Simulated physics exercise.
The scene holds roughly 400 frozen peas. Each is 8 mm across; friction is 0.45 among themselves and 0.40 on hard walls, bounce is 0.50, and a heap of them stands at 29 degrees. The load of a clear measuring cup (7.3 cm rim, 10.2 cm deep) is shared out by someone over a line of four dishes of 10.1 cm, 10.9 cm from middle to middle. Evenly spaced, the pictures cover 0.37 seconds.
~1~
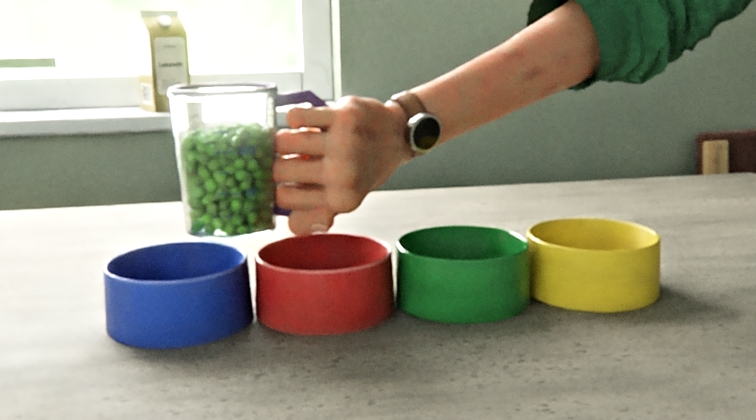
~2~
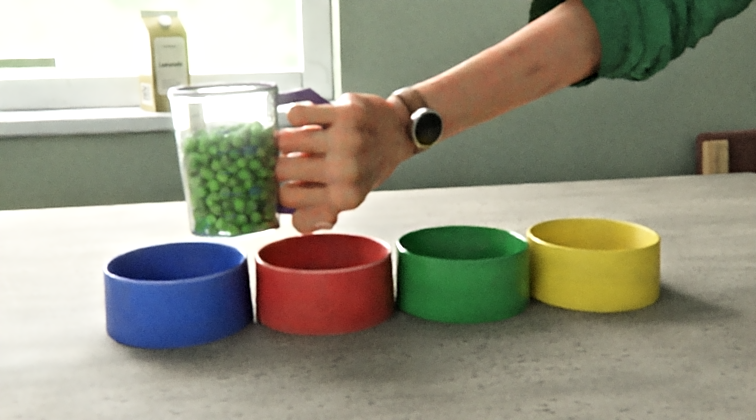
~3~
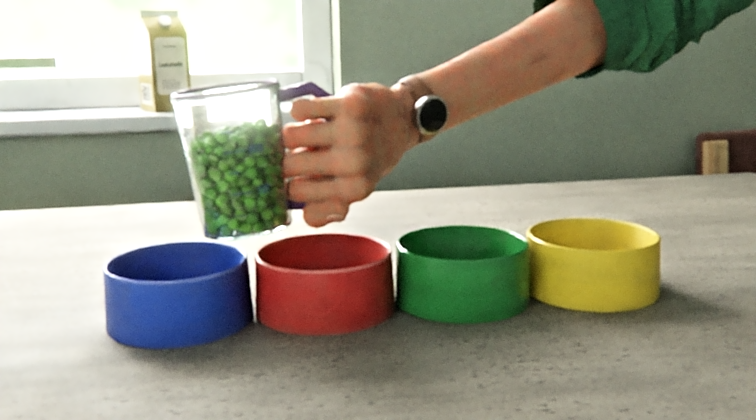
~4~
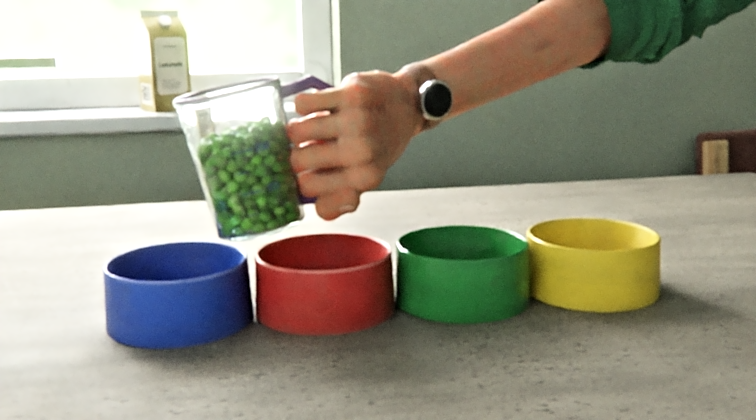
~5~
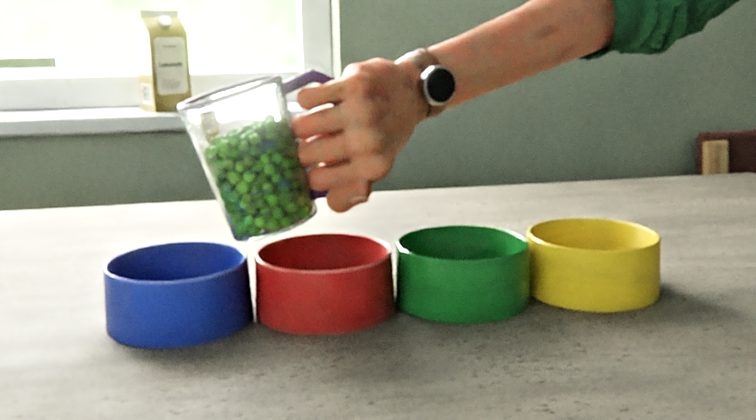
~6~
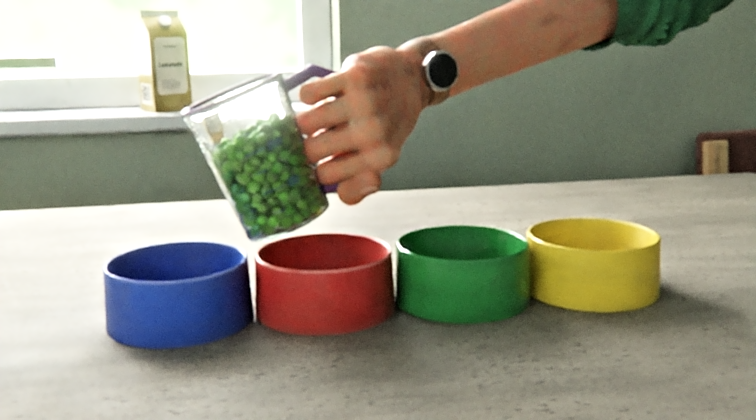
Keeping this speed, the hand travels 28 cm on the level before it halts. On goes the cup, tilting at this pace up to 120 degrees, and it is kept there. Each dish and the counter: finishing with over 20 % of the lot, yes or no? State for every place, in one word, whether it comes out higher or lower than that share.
Red dish: Higher, blue dish: Lower, green dish: Lower, yellow dish: Lower, counter: Lower.
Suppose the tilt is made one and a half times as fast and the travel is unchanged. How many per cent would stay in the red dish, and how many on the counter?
Shares: Red 90, counter 10.
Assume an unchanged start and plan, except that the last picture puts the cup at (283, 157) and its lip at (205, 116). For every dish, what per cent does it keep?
Red: 10 / blue: 0 / green: 80 / yellow: 0.
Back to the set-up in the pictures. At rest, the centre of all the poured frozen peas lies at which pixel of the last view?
Resting centre estimate: Around (333, 280).
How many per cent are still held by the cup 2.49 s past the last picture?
Around 0 in a hundred.
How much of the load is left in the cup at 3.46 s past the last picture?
About 0 percent of the load.
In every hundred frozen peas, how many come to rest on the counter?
The figure is about 0 percent.
Then, 1.49 s after the last picture, tilt 120 degrees; cup holds 40 %, red 60 %.
Then, 2.49 s after the last picture, tilt 120 degrees; cup holds 0 %, red 100 %.
Then, 3.46 s after the last picture, tilt 120 degrees; cup holds 0 %, red 100 %.
In the end, red 100 %, blue 0 %, green 0 %, yellow 0 %, counter 0 %.
